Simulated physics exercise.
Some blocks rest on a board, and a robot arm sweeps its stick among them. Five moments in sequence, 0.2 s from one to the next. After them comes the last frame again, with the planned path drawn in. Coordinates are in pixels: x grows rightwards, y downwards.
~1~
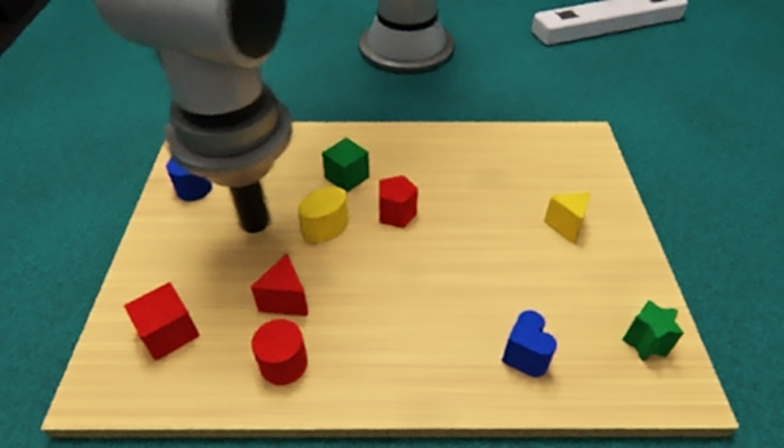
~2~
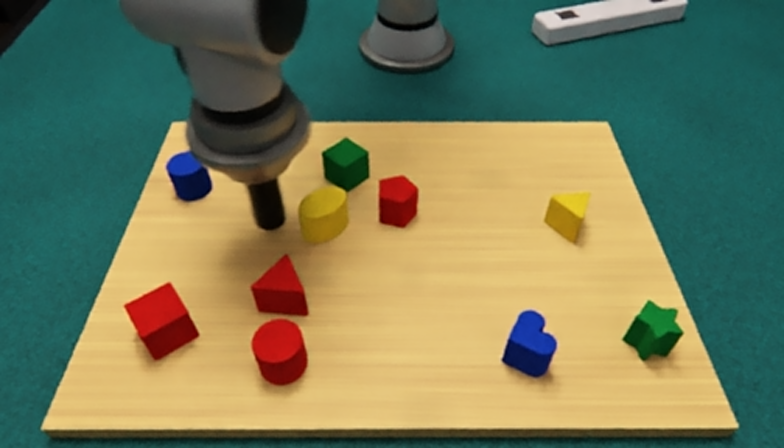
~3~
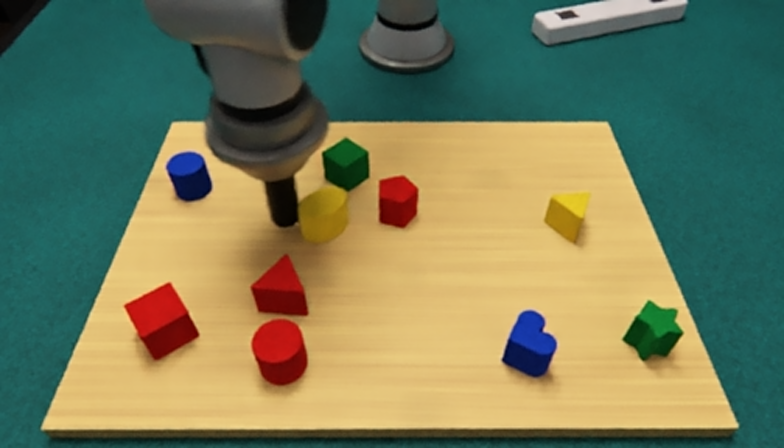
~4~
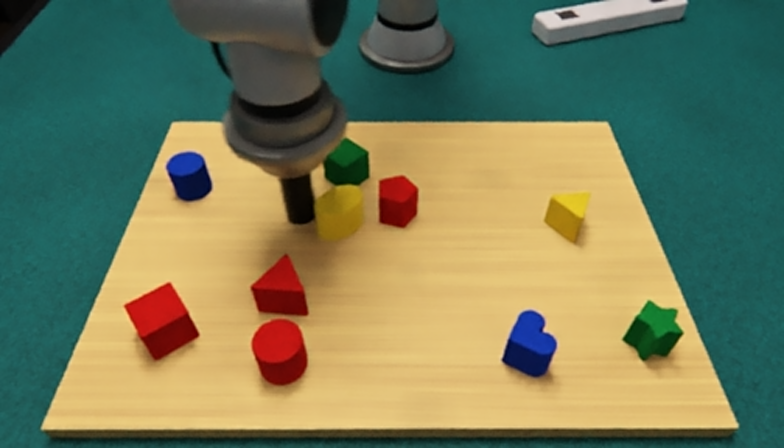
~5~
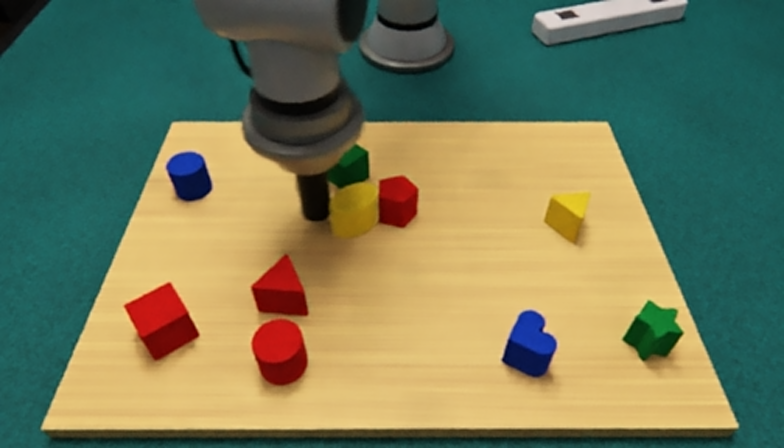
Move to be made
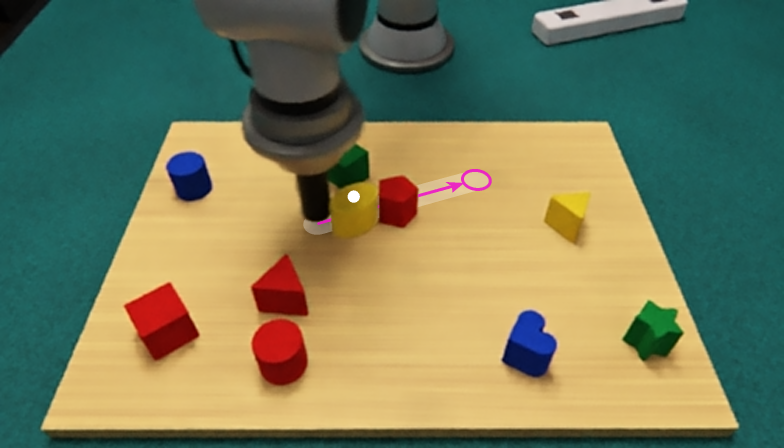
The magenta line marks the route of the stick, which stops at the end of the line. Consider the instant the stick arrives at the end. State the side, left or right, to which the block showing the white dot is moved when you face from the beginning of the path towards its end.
It goes toward the right-hand side.
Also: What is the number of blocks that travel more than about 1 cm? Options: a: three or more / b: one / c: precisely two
c - precisely two.
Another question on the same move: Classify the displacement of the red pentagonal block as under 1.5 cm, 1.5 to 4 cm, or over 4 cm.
Its final spot will lie more than 4 cm from the current one.
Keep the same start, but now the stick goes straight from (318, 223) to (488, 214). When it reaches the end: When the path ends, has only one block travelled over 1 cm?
Short answer: No.
Drawn move, from (318, 223) directly to (476, 180); the dot is on the yellow oval block.
What follows on the original path. One third of the way, stick (374, 196); yellow oval block (410, 188); red pentagonal block (452, 183).
Two thirds of the way, stick (428, 181); yellow oval block (438, 190), turned 20° clockwise; red pentagonal block (481, 185).
At the end, stick (478, 168); green square piece still; yellow oval block (438, 190), turned 20° clockwise; red pentagonal block (481, 185).
